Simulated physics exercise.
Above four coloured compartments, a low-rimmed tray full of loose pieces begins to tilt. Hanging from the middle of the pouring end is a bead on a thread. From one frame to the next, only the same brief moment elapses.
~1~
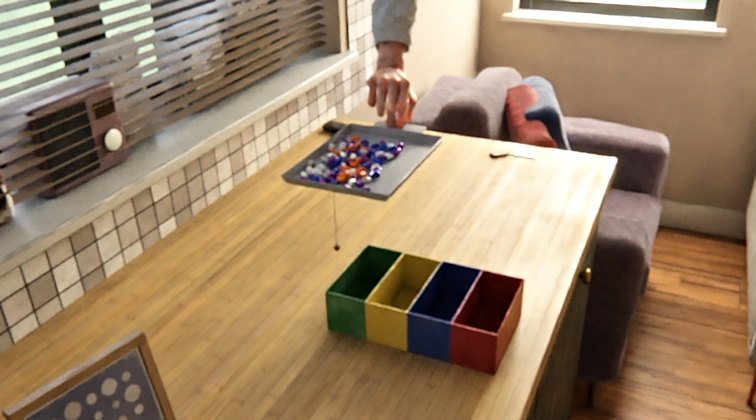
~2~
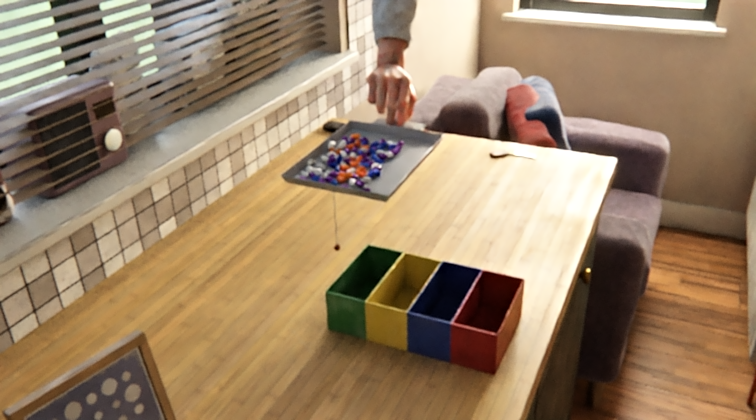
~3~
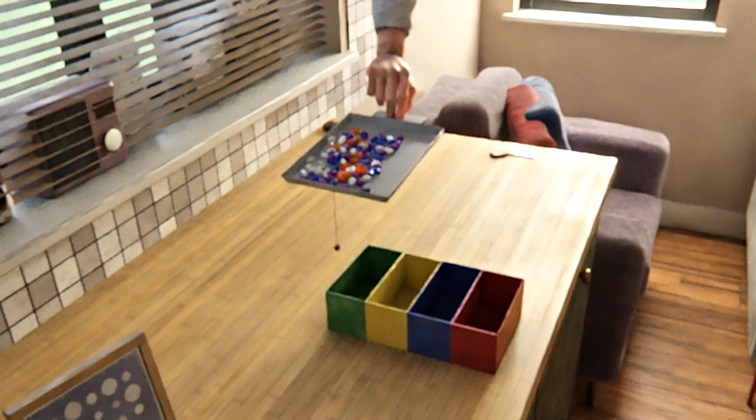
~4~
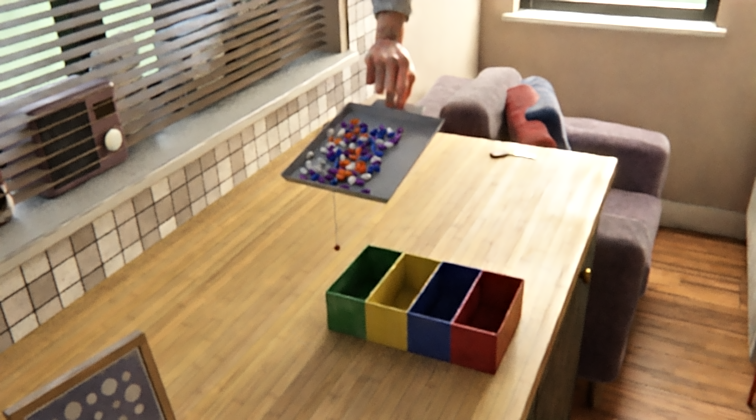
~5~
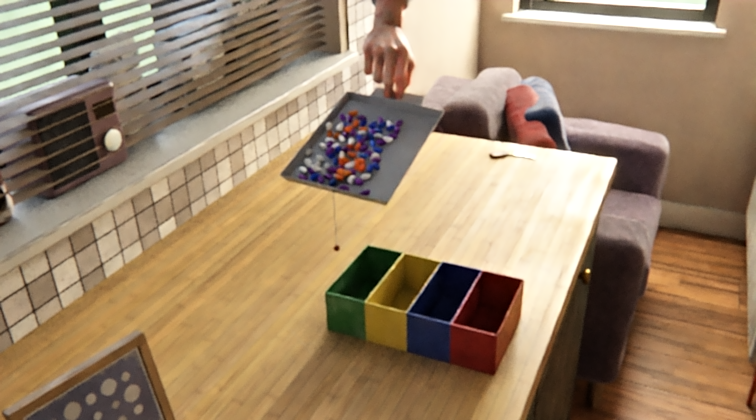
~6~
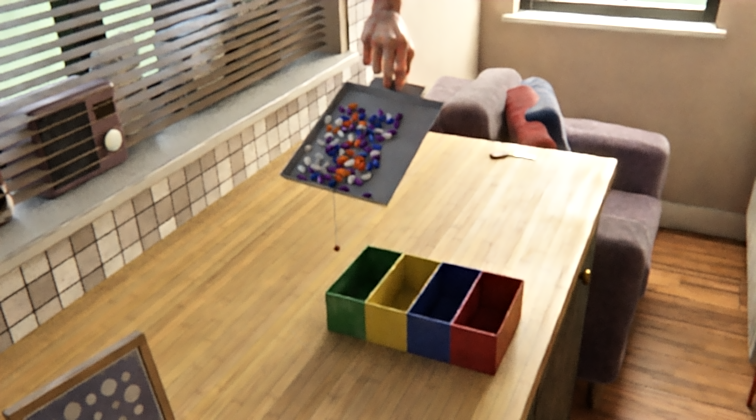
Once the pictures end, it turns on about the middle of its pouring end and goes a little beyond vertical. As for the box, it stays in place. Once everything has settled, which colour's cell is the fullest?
The green cell is the fullest.
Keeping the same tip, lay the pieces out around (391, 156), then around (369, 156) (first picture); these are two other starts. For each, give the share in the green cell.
In order, 50 per cent then 50 per cent.
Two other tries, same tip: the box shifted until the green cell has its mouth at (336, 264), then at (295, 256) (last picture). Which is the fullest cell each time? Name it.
First the yellow one, then the blue cell.
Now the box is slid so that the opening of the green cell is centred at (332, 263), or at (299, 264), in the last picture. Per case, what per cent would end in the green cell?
First placement: 30 per cent; second placement: 10 per cent.
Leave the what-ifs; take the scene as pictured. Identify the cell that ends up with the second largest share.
Next after the leader comes yellow.
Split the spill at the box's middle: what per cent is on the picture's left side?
Near 100 per cent.
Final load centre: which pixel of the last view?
Somewhere close to (356, 312) in the last picture.
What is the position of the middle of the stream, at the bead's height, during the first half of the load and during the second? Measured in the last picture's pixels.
About (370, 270) to begin with, then about (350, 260).
Shortly afterwards, tray tipped steeply; the bulk on the tray; a little in the green cell; near a quarter falling or outside the box.
Next, tray tipped past a quarter turn; near half in the green cell; near a quarter in the yellow cell; near a quarter falling or outside the box.
Some moments later, tray tipped past a quarter turn; near half in the green cell; near a quarter in the yellow cell; near a quarter falling or outside the box.
In the end, tray tipped past a quarter turn; near half in the green cell; near a quarter in the yellow cell; none at all in the red cell; none at all in the blue cell; near a quarter outside the box.
